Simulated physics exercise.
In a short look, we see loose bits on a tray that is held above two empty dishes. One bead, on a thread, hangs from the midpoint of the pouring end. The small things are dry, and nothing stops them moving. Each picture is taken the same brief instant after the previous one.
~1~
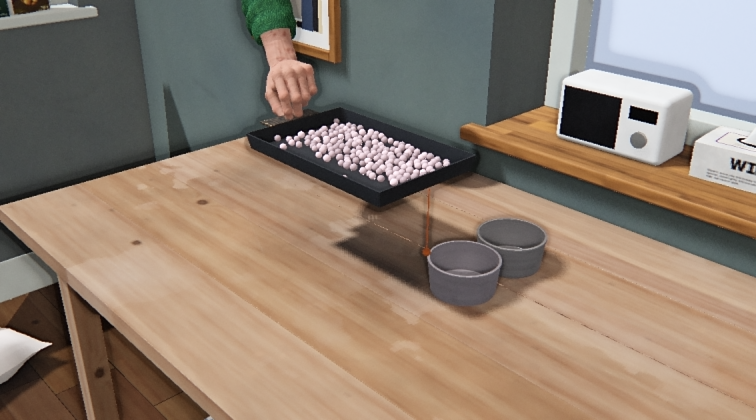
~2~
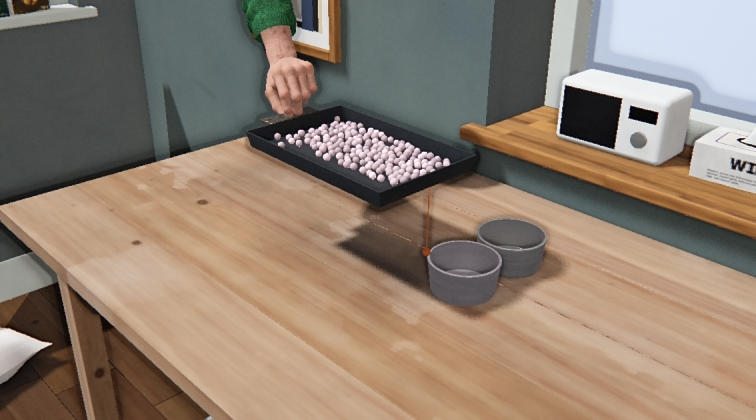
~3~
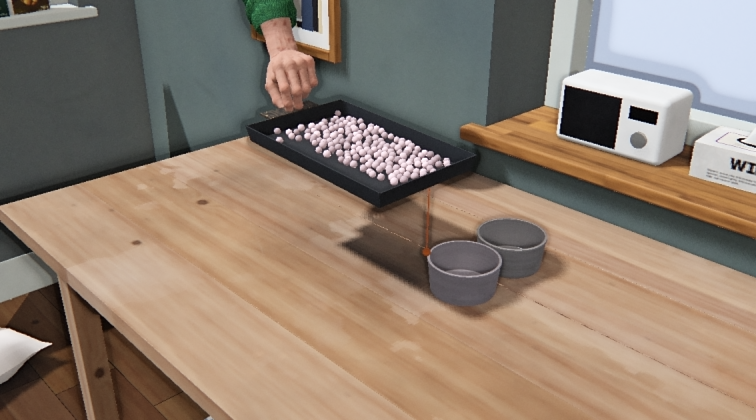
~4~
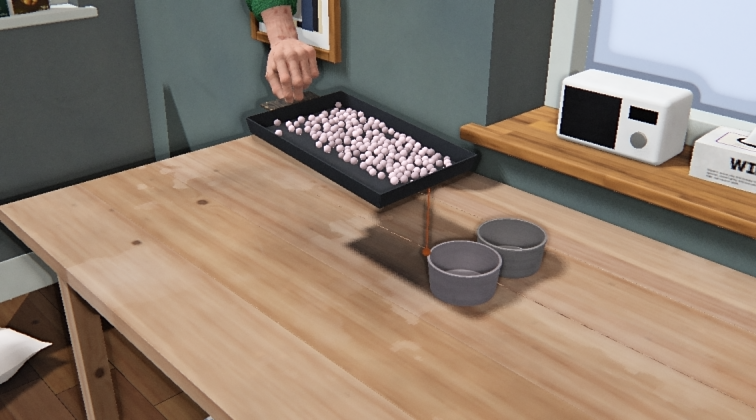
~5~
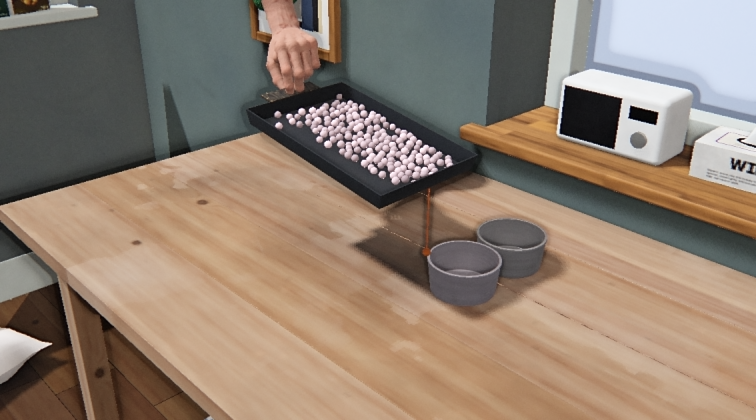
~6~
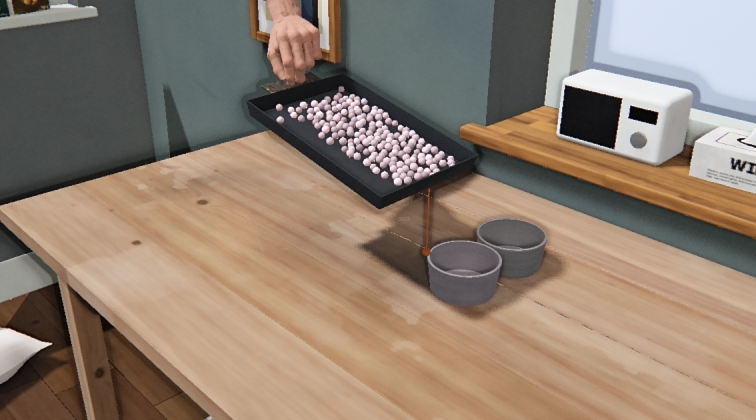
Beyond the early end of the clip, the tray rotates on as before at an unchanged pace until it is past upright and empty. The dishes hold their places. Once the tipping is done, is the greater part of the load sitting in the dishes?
Honestly, the catch comes out below half of the load.
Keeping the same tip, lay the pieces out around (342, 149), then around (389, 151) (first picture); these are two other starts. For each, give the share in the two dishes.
Estimate: 10 % first, 10 % second.
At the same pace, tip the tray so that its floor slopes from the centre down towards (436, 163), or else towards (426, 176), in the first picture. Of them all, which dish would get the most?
Try one: The leftmost dish. Try two: The leftmost dish.
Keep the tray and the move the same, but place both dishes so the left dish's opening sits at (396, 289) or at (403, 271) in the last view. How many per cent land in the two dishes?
70, then 10 %.
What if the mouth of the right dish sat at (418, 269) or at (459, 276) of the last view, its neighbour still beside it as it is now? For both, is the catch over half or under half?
Try 1: A minority of it. Try 2: A majority of it.
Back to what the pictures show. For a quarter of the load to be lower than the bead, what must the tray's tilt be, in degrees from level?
It's turned some 85 degrees by then.
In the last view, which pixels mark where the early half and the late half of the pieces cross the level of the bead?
Earlier half at (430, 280), later half at (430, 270).
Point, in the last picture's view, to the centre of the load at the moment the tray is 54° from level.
In the last view, the load is centred close to (416, 167).
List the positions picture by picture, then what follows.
In the first frame, corners of the pouring end near (380, 190) and (471, 155), level; middle of the load near (374, 153), sugar pearls; left dish near (491, 284); right dish near (538, 257); bead on its thread near (427, 252).
In the second frame, corners of the pouring end near (380, 190) and (471, 155), level; middle of the load near (374, 152).
In the third frame, corners of the pouring end near (380, 191) and (471, 155), tipped barely, lowest at the left corner; middle of the load near (374, 150).
In the fourth frame, corners of the pouring end near (381, 192) and (472, 154), tipped a little, lowest at the left corner; middle of the load near (375, 145).
In the fifth frame, corners of the pouring end near (381, 193) and (473, 154), tipped a little, lowest at the left corner; middle of the load near (376, 142).
In the sixth frame, corners of the pouring end near (382, 194) and (473, 154), tipped a little, lowest at the left corner; middle of the load near (378, 139), near two thirds on the move; left dish near (491, 284); right dish near (538, 257).
Shortly afterwards, tray tipped steeply; all but a few on the tray; only a few outside both; only a few in the air.
Next, tray tipped right over; near a quarter on the tray; a little in the left dish; near half outside both; near a quarter in the air.
Some moments later, tray tipped past a quarter turn; a little in the left dish; the bulk outside both.
In the end, tray tipped past a quarter turn; a little in the left dish; none at all in the right dish; the bulk outside both.
